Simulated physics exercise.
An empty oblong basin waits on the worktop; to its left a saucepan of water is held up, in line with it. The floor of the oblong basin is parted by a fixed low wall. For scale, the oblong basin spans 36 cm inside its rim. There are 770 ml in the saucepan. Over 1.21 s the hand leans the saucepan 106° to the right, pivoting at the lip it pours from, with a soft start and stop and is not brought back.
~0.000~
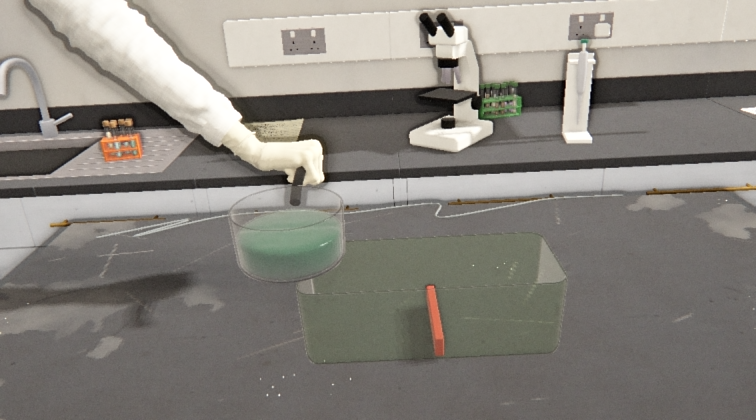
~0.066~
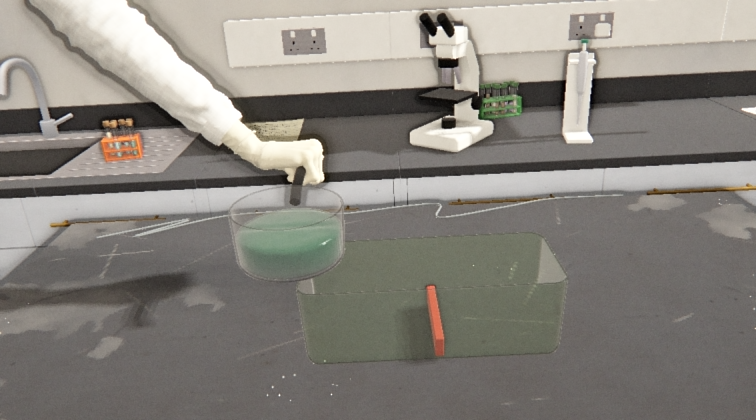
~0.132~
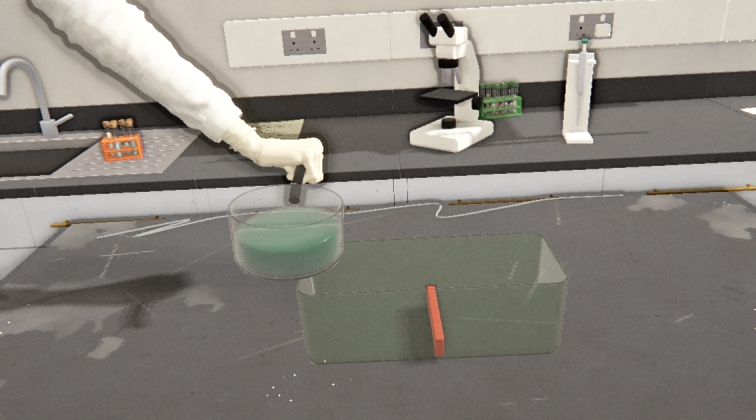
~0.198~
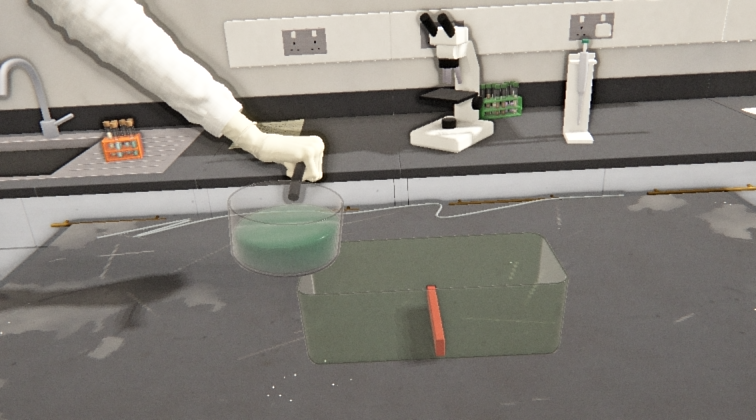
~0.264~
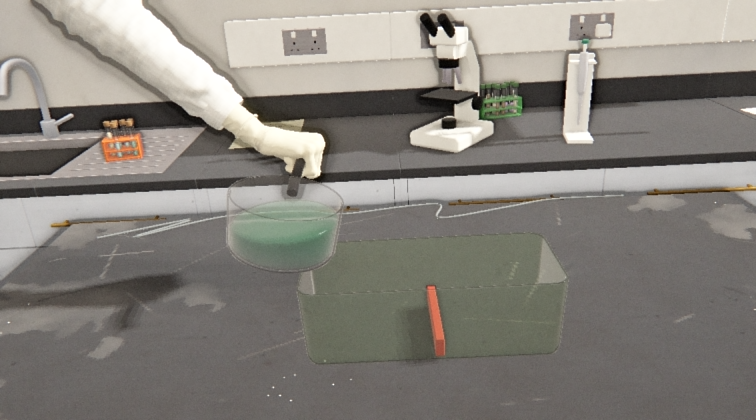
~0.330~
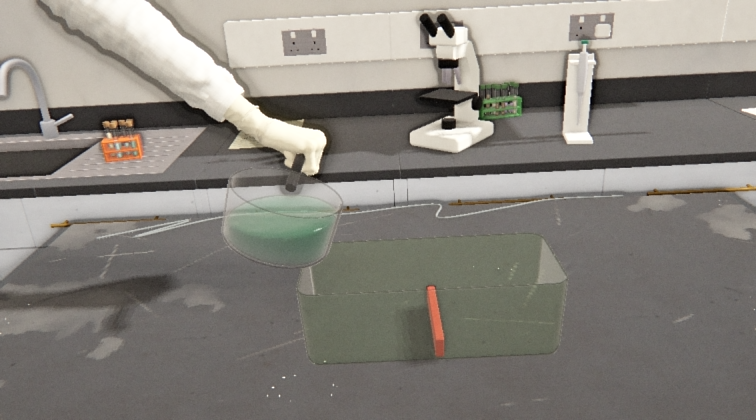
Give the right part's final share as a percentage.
The far part has some 24 per cent.
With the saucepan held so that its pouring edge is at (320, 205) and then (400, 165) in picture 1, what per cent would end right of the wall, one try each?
First 15, then 85 per cent.
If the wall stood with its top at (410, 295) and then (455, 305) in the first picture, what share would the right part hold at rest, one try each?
First 60, then 10 per cent.
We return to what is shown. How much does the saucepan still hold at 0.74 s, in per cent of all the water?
About 62 per cent.
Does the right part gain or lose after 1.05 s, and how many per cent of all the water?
It goes up by about 6.
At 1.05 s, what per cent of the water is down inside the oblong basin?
About 72 per cent.
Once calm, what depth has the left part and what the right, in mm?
Some 22 mm on the left and 8 mm on the right.
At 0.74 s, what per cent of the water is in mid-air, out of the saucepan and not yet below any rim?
Near 30 in a hundred.
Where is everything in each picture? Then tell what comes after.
It leans 0°; its right rim is at (342, 205); the water meets the walls at (237, 230) and (342, 225); the oblong basin's rim runs from (302, 268) to (554, 256); the wall's top is at (435, 312), in the first frame.
It leans 1°; its right rim is at (343, 205); the water meets the walls at (237, 230) and (342, 224), in the second frame.
It leans 3°; its right rim is at (343, 206); the water meets the walls at (236, 229) and (341, 222), in the third frame.
It leans 7°; its right rim is at (343, 206); the water meets the walls at (234, 225) and (340, 219), in the fourth frame.
It leans 12°; its right rim is at (343, 206); the water meets the walls at (231, 220) and (339, 216), in the fifth frame.
It leans 18°; its right rim is at (342, 206); the water meets the walls at (227, 213) and (338, 211), in the sixth frame.
After 0.74 s the tilt is 72° and 62 per cent is still to pour, 7 is left of the wall and 0 right of it.
After 1.05 s the tilt is 101° and 12 per cent is still to pour, 55 is left of the wall and 18 right of it.
After 1.37 s the tilt is 106° and 0 per cent is still to pour, 78 is left of the wall and 19 right of it.
After 1.71 s the tilt is 106° and 0 per cent is still to pour, 76 is left of the wall and 24 right of it.
In the end 75 per cent lies left of the wall, 24 right of it and 1 outside.
